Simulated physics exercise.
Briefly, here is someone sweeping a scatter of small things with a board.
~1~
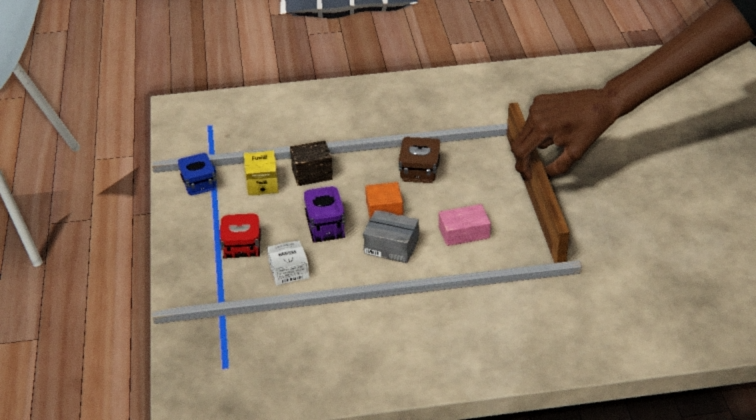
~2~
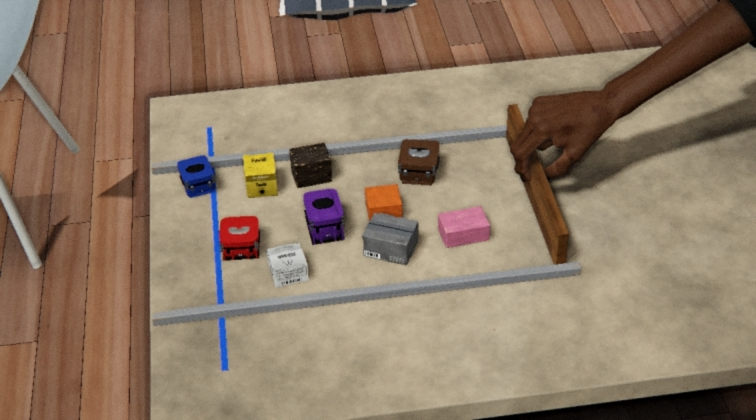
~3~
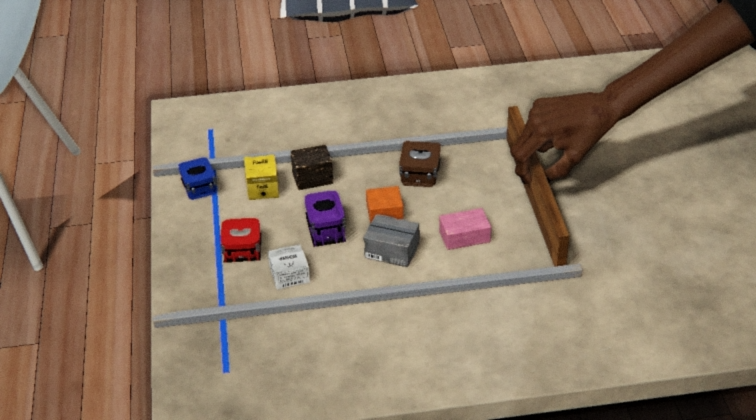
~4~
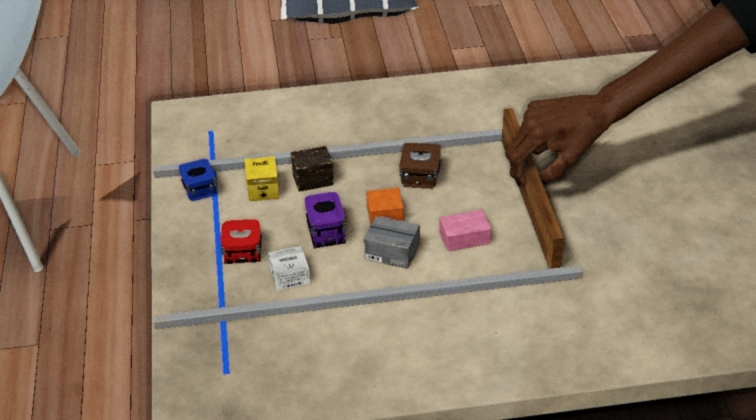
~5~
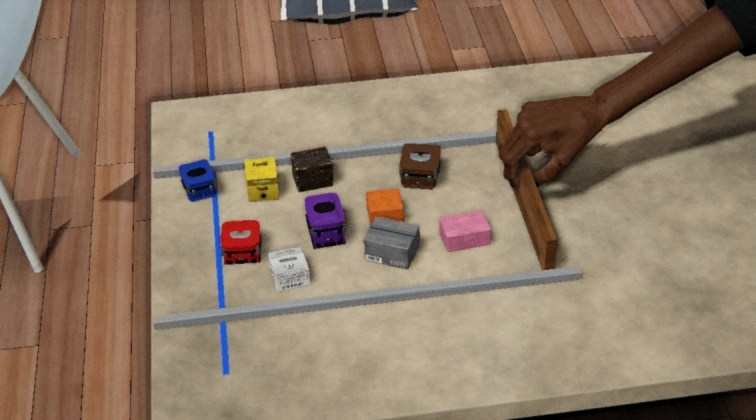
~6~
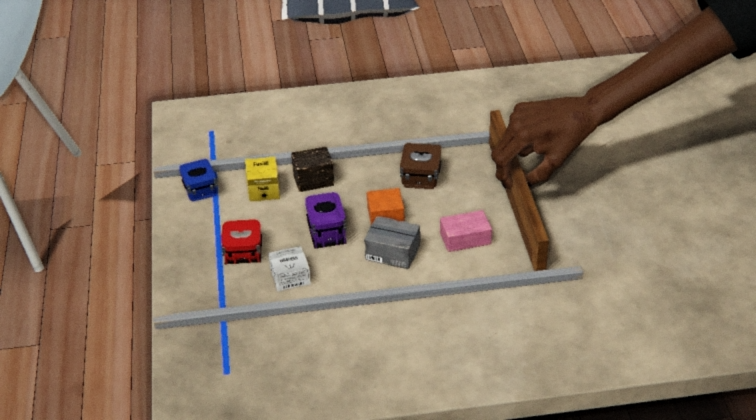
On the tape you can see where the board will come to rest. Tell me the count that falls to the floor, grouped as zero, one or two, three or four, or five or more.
The count is three or four.
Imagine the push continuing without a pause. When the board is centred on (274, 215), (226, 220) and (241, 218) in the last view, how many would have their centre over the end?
That makes 1, 4, 4.
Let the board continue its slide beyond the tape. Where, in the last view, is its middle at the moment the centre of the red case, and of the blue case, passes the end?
Red case over the end: About (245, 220). Blue case over the end: About (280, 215).
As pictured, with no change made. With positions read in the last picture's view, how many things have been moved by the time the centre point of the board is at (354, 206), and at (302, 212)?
The number moved is 8 and then 10.
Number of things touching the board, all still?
In total, 3.
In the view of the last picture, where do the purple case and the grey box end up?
They finish at roughly (165, 231) and (177, 289) respectively.
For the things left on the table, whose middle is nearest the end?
I'd go with the black block.
Soon after, none off yet; blue case at rest near (199, 181); red case at rest near (242, 242); yellow box at rest near (262, 179).
Then, none off yet; blue case at rest near (199, 181); red case at rest near (242, 242); yellow box moved a little near (244, 181).
Further on, none off yet; blue case tipped well over near (134, 195); red case moved well along near (168, 253); yellow box moved well along near (168, 189).
At rest, the number that fall off is three or four; fallen, white box, yellow box, red case and blue case.
